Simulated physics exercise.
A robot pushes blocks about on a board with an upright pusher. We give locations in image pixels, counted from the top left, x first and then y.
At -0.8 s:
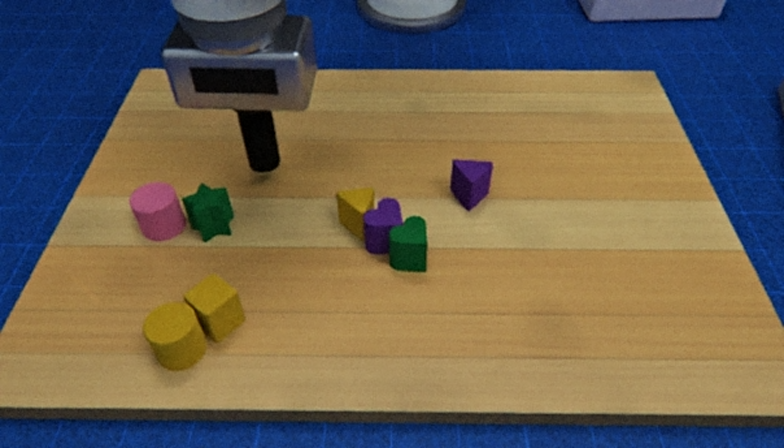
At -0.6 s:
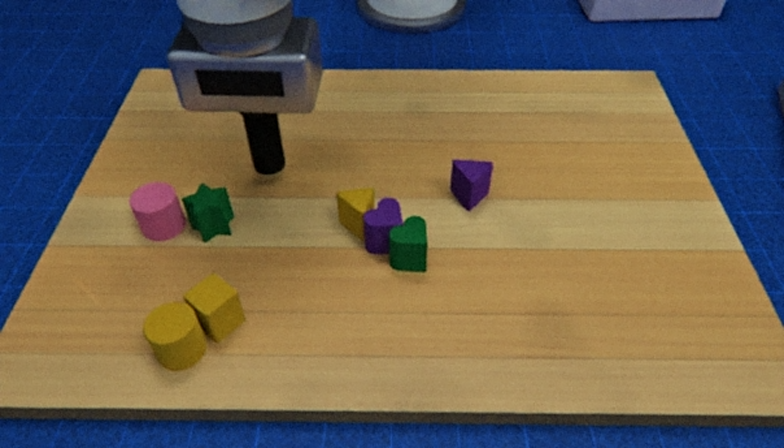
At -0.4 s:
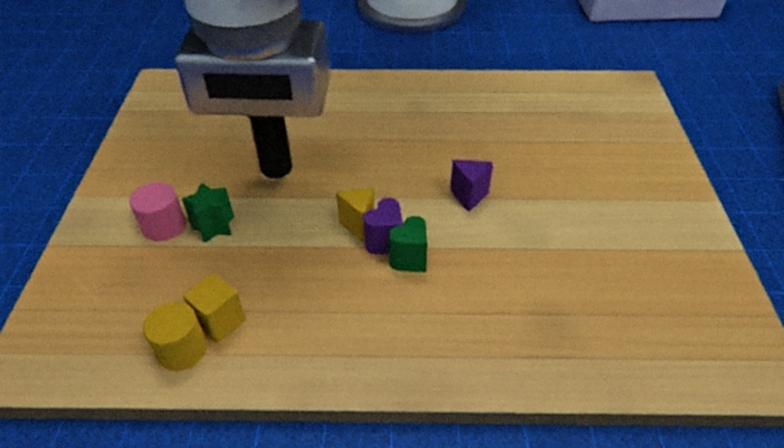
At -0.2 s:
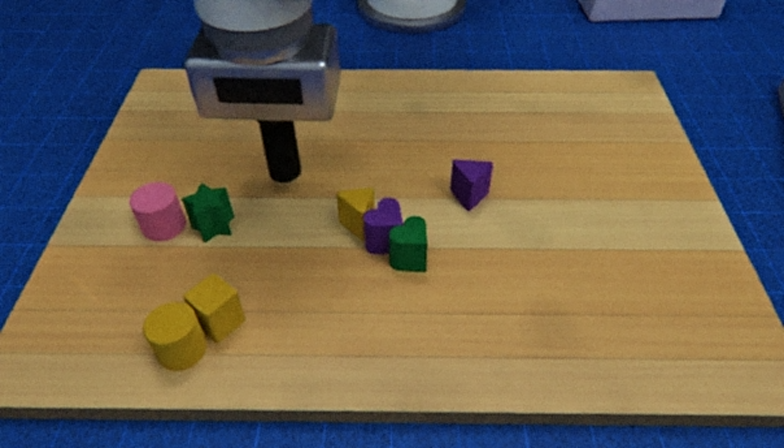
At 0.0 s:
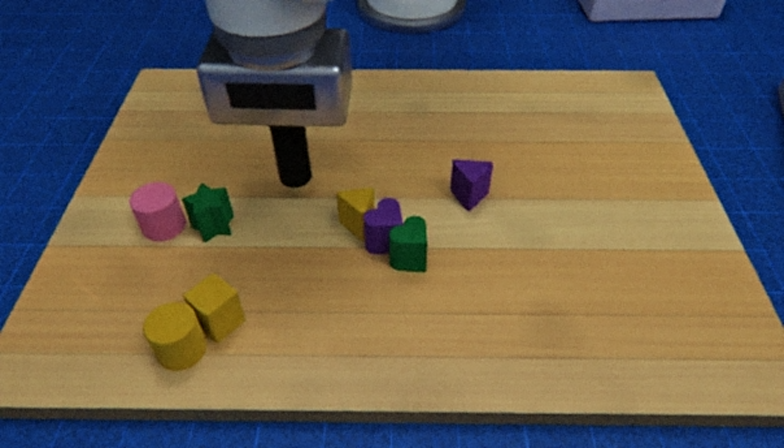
On a wooden board over a blue surface, a robot's black upright pusher moved slightly right and a little toward the viewer, while the scattered yellow, green, purple and pink blocks stayed still.
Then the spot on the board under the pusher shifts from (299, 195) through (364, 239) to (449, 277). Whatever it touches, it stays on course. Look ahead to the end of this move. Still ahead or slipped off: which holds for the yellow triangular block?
It holds its place in front.
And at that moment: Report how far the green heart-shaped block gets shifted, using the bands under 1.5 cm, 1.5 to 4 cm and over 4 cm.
It's set to move over 4 cm.
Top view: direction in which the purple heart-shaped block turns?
It ends up turned anticlockwise.
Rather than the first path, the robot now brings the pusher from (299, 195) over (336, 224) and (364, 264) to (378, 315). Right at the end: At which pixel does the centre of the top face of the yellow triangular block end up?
At pixel (407, 258).
The first path, step by step. One third of the way, pusher at (340, 207); yellow triangular block at (372, 209); purple heart-shaped block at (397, 222), turned 20° anticlockwise; green heart-shaped block at (424, 237).
Two thirds of the way, pusher at (390, 238); yellow triangular block at (428, 238); purple heart-shaped block at (458, 248), turned 30° anticlockwise; green heart-shaped block at (489, 262).
At the end, pusher at (451, 260); green star-shaped block unmoved; yellow triangular block at (494, 259); purple heart-shaped block at (526, 267), turned 35° anticlockwise; green heart-shaped block at (560, 281).
